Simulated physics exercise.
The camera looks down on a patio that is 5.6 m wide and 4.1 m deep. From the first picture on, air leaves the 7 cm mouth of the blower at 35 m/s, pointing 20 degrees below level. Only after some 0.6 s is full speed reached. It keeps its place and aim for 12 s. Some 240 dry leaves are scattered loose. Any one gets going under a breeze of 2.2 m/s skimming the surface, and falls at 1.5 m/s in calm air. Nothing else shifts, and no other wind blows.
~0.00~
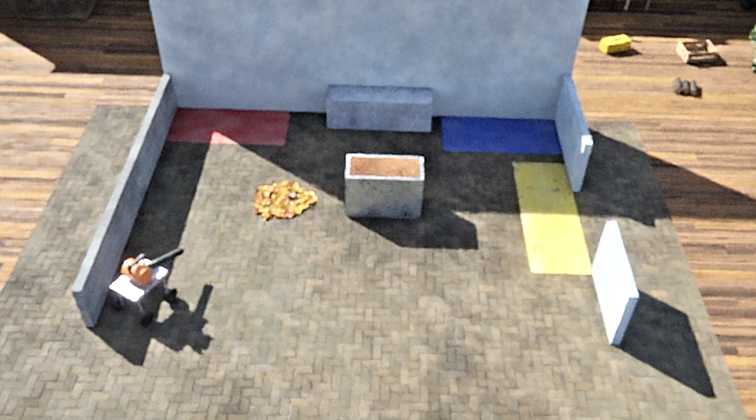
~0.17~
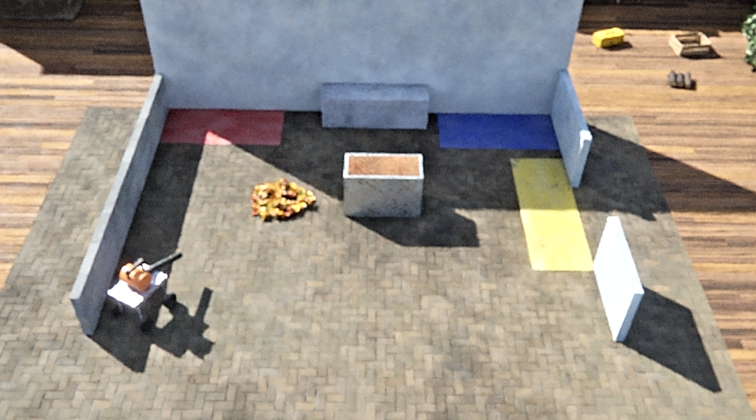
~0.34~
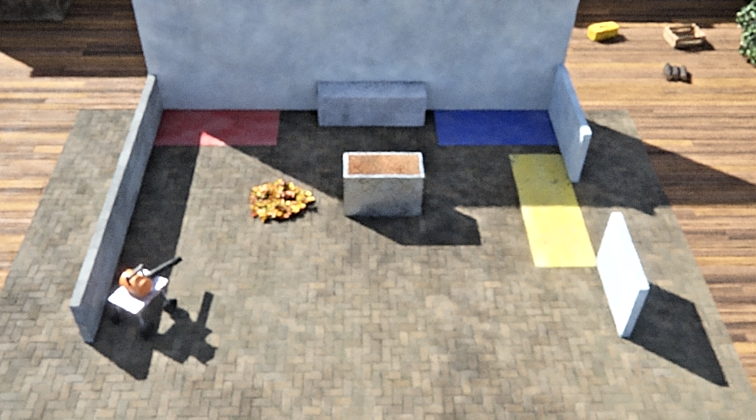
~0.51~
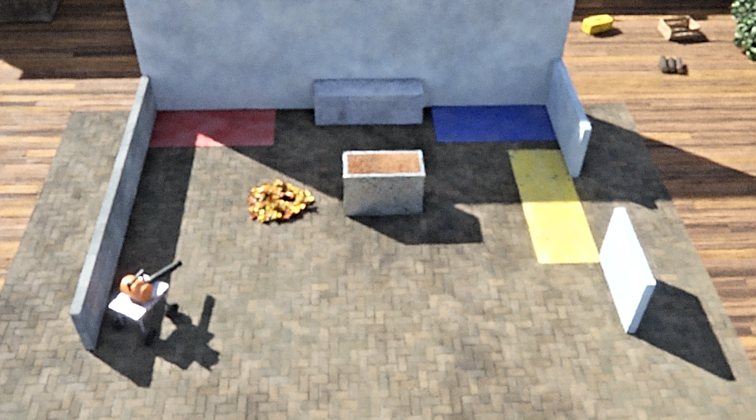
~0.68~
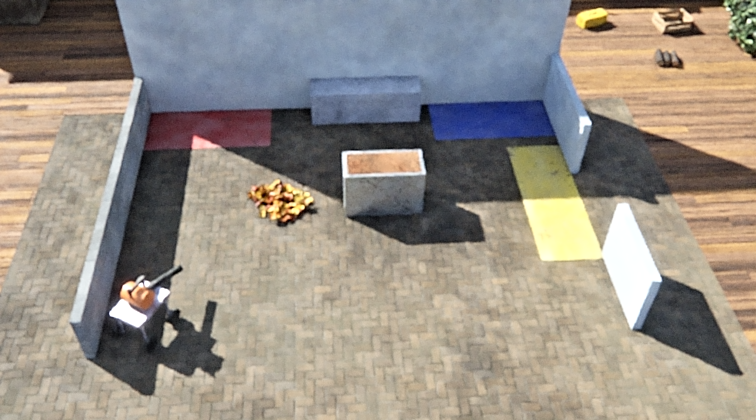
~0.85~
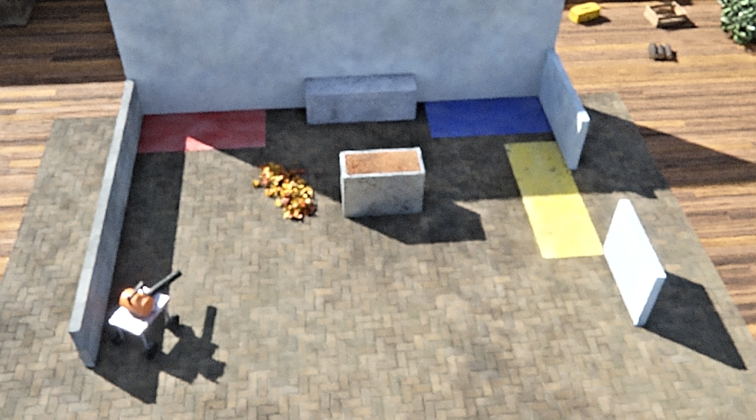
At first, a loose patch of orange and yellow leaves lies still on a paved patio, left of a planter, while an orange blower on a stand points toward it from the lower left. The view drifts slightly, then some leaves stir, and the patch shifts a little and loses its rounded shape.
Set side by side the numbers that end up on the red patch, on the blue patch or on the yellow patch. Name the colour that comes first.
The blue one.
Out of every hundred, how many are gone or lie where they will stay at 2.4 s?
That works out to some 5 %.
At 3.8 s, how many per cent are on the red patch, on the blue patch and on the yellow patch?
0 % red, 15 % blue, 0 % yellow.
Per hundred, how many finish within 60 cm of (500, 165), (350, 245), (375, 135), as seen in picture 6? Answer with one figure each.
In turn about 0 %, 0 %, 30 %.
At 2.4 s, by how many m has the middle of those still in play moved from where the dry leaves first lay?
The centre ends up some 2.0 m from the start.
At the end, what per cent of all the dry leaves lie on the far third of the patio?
It comes out near 100 in a hundred.
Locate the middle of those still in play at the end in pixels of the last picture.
(423, 115).
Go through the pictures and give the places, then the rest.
The middle of the dry leaves is near (280, 199), none has stirred yet and the mouth of the blower is at (182, 251), in the first frame.
The middle of the dry leaves is near (277, 198), none has stirred yet, the yellow patch is centred on (549, 210), the red patch is centred on (223, 126) and the blue patch is centred on (497, 131), in the second frame.
The middle of the dry leaves is near (276, 199), none has stirred yet, the top of a planter is at (383, 165) and the top of a stone seat is at (372, 89), in the third frame.
The middle of the dry leaves is near (275, 200) and none has stirred yet, in the fourth frame.
The middle of the dry leaves is near (277, 198), the farthest in sight from the blower is at (306, 195) and about 20 % have left their places, in the fifth frame.
The middle of the dry leaves is near (289, 192), the farthest in sight from the blower is at (296, 163) and about 75 % have left their places, in the sixth frame.
After 2.4 s the count stands so, 0 % are on the yellow patch, 0 % on the red patch and 4 % on the blue patch; the middle of those still in play is near (368, 123).
After 3.8 s the count stands so, 0 % are on the yellow patch, 0 % on the red patch and 15 % on the blue patch; the middle of those still in play is near (388, 122).
After 6.6 s the count stands so, 0 % are on the yellow patch, 0 % on the red patch and 30 % on the blue patch; the middle of those still in play is near (408, 119).
After 12.0 s, at the end, 0 % are on the yellow patch, 0 % on the red patch and 48 % on the blue patch; the middle of those still in play is near (423, 115).
